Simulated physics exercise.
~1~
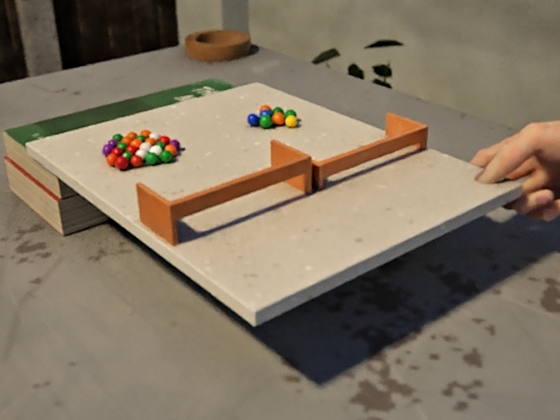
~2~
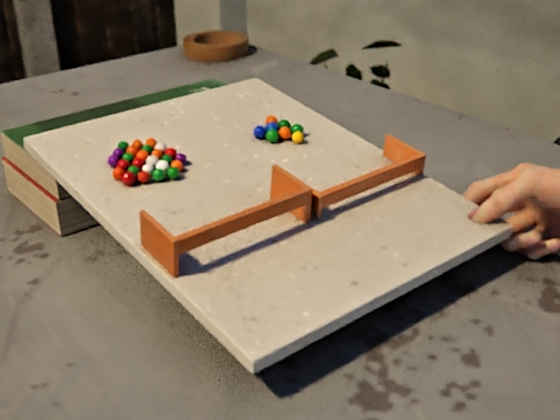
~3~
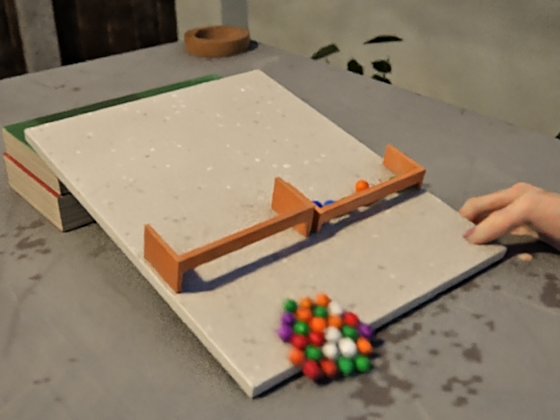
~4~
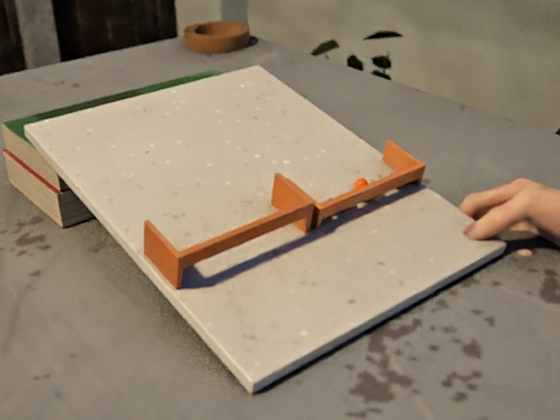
On a grey tabletop, a hand lowered one end of a pale board propped on a book, and two clusters of colourful beads slid down; the nearer cluster slipped under its orange bar and off the board, while the farther one stopped behind its bar.
